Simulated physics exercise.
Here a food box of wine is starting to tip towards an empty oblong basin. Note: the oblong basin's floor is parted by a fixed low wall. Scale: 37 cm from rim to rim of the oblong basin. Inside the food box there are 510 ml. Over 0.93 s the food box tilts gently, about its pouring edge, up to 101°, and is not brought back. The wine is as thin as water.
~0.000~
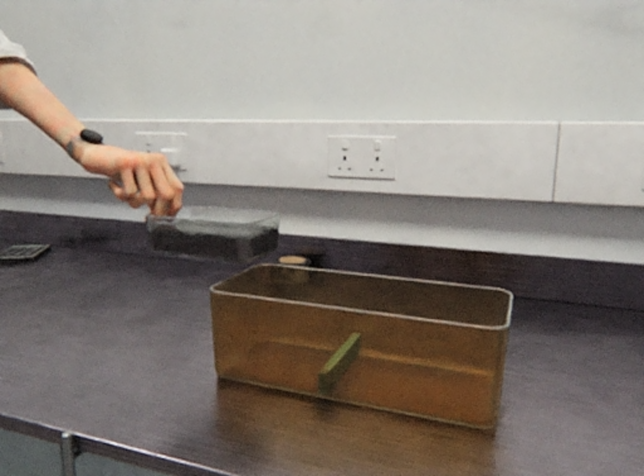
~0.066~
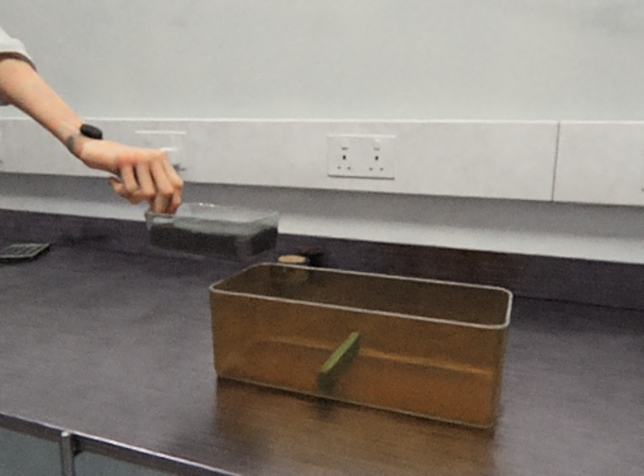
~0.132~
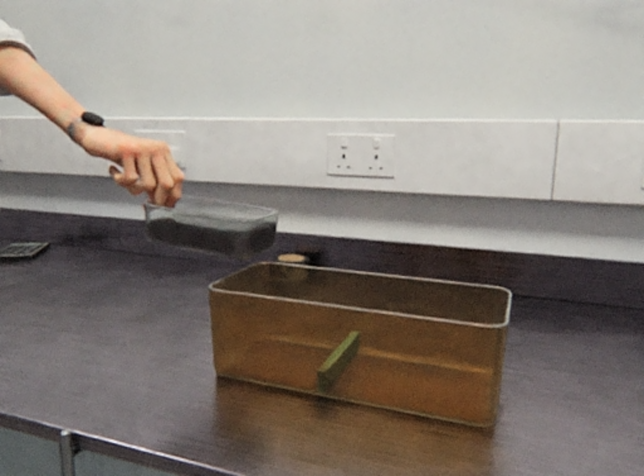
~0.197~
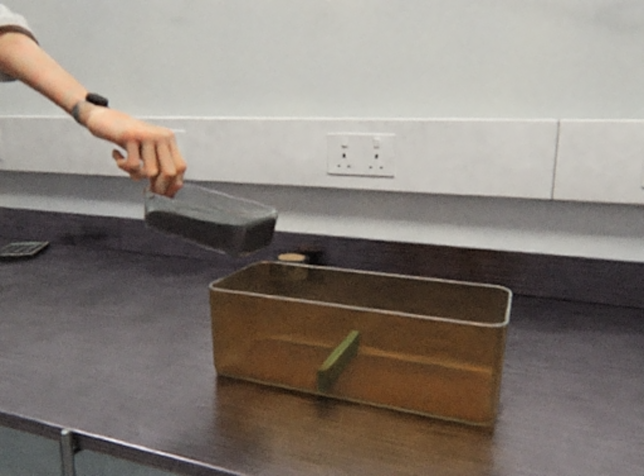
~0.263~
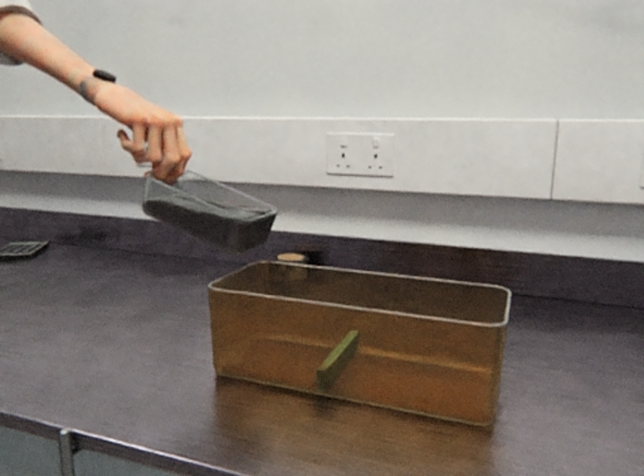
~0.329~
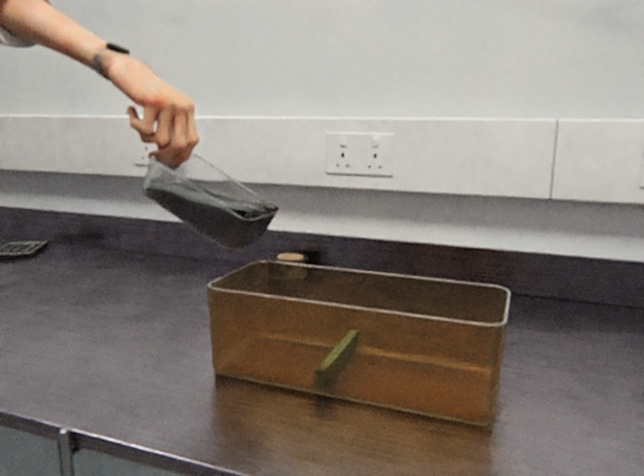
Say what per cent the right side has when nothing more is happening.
It has about 46 per cent.
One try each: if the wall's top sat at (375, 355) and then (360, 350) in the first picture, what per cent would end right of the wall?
Try 1: 15 %; try 2: 10 %.
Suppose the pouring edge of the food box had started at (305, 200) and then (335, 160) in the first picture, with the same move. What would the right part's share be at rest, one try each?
About 80 %, then about 85 %.
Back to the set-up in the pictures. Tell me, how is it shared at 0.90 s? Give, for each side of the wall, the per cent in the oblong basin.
About 44 % left, 46 % right.
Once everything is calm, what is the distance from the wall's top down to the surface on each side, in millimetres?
Near 18 mm for the left and near 22 mm for the right.
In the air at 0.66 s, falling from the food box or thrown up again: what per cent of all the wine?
About 44 per cent.
By 0.66 s the tilt is 81° and 16 per cent is still to pour, 33 is left of the wall and 7 right of it.
By 0.90 s the tilt is 101° and 3 per cent is still to pour, 44 is left of the wall and 46 right of it.
By 1.15 s the tilt is 101° and 0 per cent is still to pour, 51 is left of the wall and 46 right of it.
By 1.43 s the tilt is 101° and 0 per cent is still to pour, 52 is left of the wall and 46 right of it.
At rest 52 per cent lies left of the wall, 46 right of it and 2 outside.
